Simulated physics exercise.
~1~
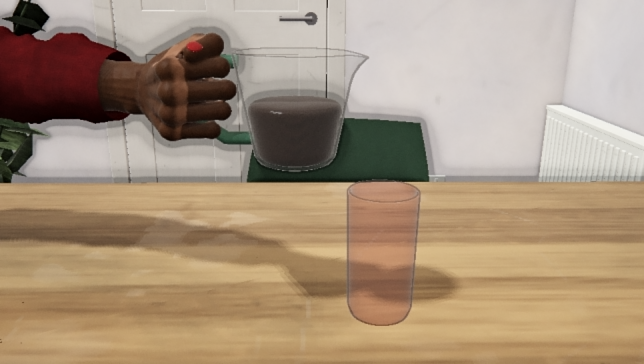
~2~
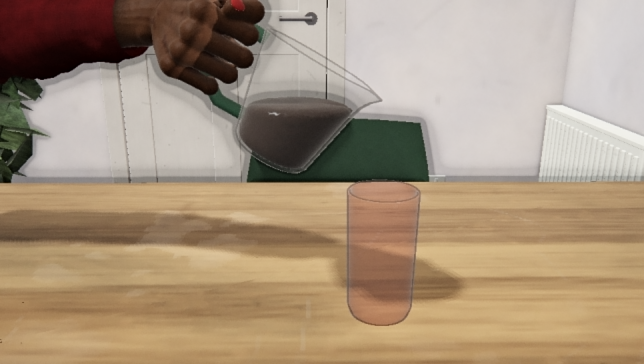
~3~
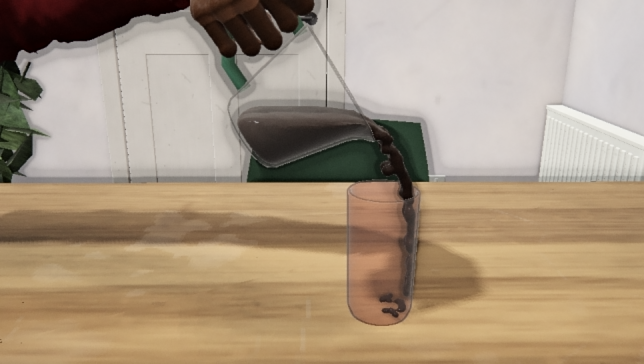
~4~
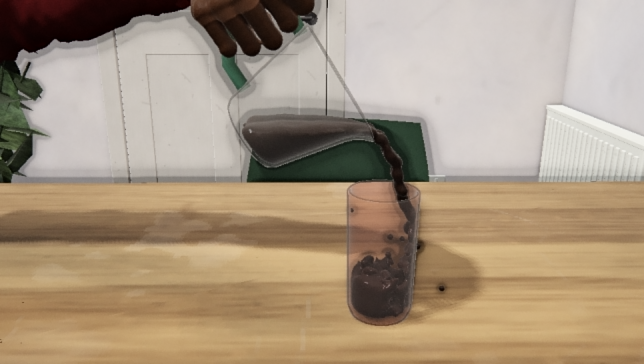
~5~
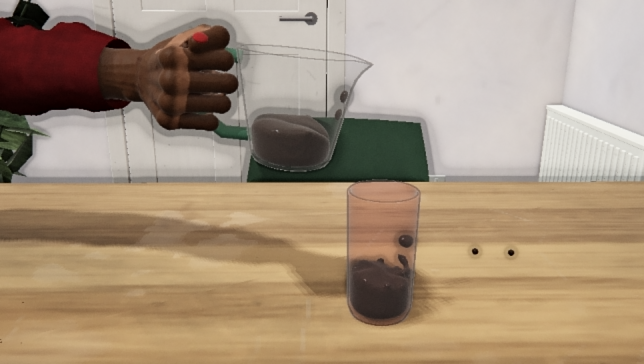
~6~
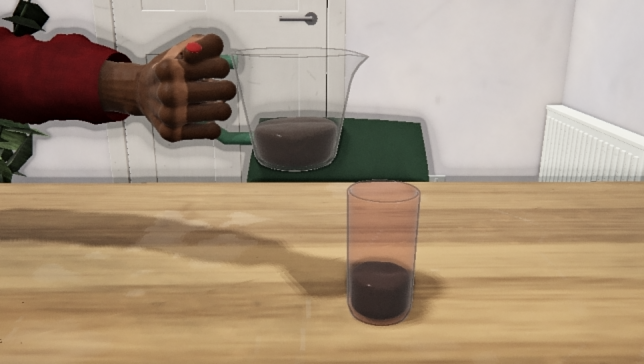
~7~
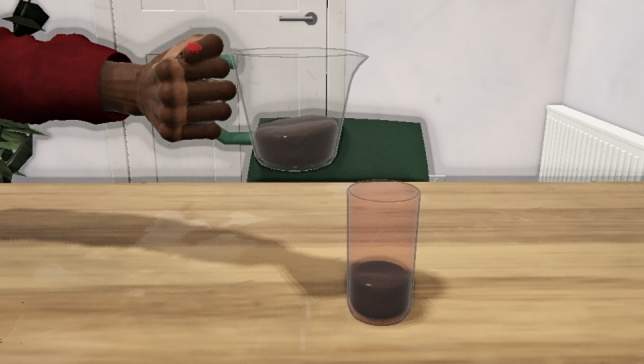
At a wooden table, a hand tilting a jug of dark liquid, partly filling a slim glass with some drops spilling, then levelling it.
